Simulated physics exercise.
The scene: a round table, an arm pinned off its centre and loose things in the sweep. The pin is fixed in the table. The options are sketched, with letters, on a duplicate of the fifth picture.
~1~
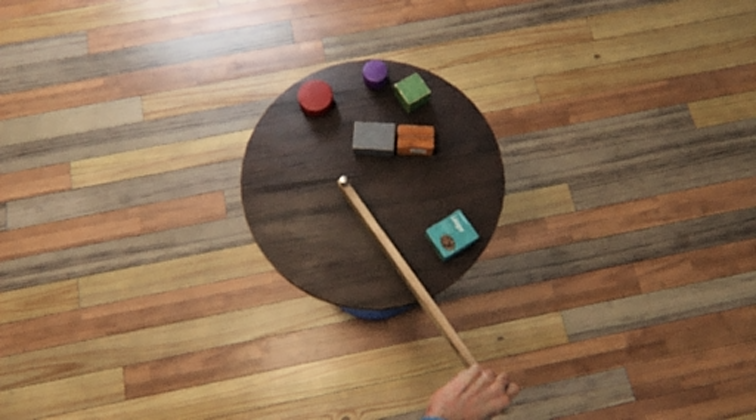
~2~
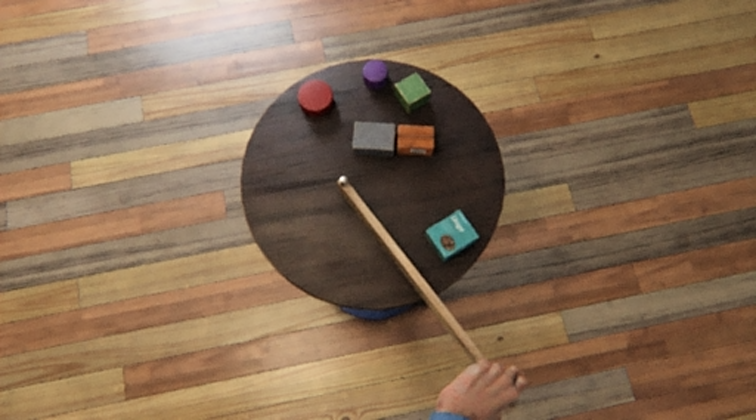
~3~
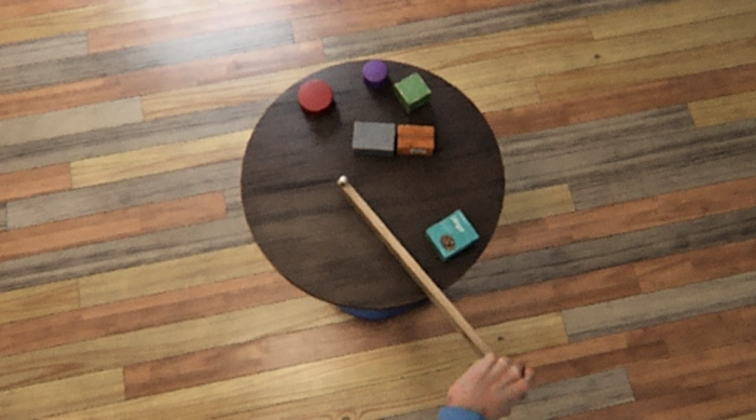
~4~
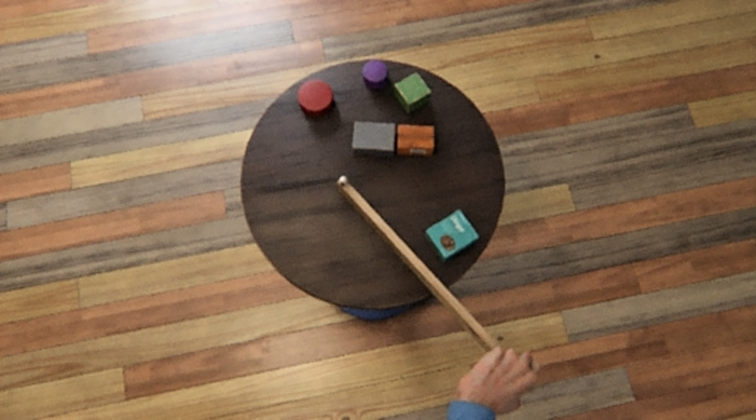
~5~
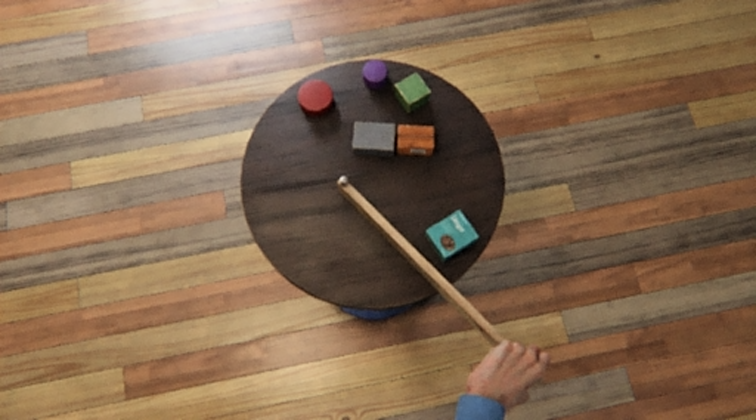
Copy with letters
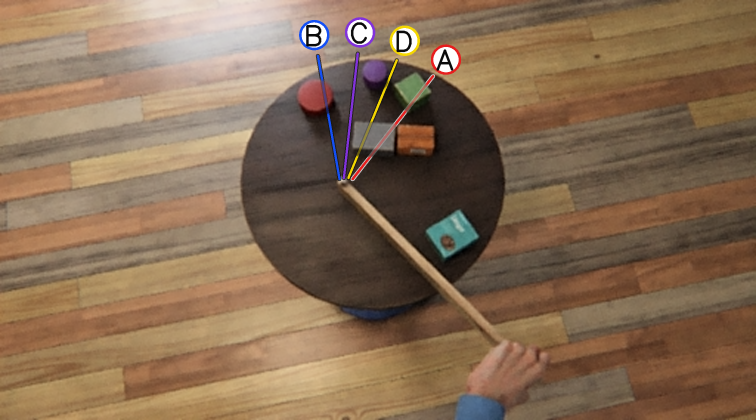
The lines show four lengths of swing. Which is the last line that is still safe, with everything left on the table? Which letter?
It can go as far as A.
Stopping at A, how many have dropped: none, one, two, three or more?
The count is none.
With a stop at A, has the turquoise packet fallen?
By then, no.
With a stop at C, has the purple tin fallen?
By then, yes.
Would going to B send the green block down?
By then, yes.
On the marked copy, A at (394, 126); B at (328, 115); C at (351, 114); D at (374, 117).
Taking A. A third of the way, arm (434, 199); turquoise packet (457, 183); purple tin (375, 75).
Two thirds of the way, arm (425, 146); turquoise packet (439, 119); orange box (408, 137).
When it is over, arm (397, 117); purple tin (348, 65); green block (378, 63); nothing has fallen.
As for the rest, B drops the green block and purple tin; C drops the green block and purple tin; D drops the green block.
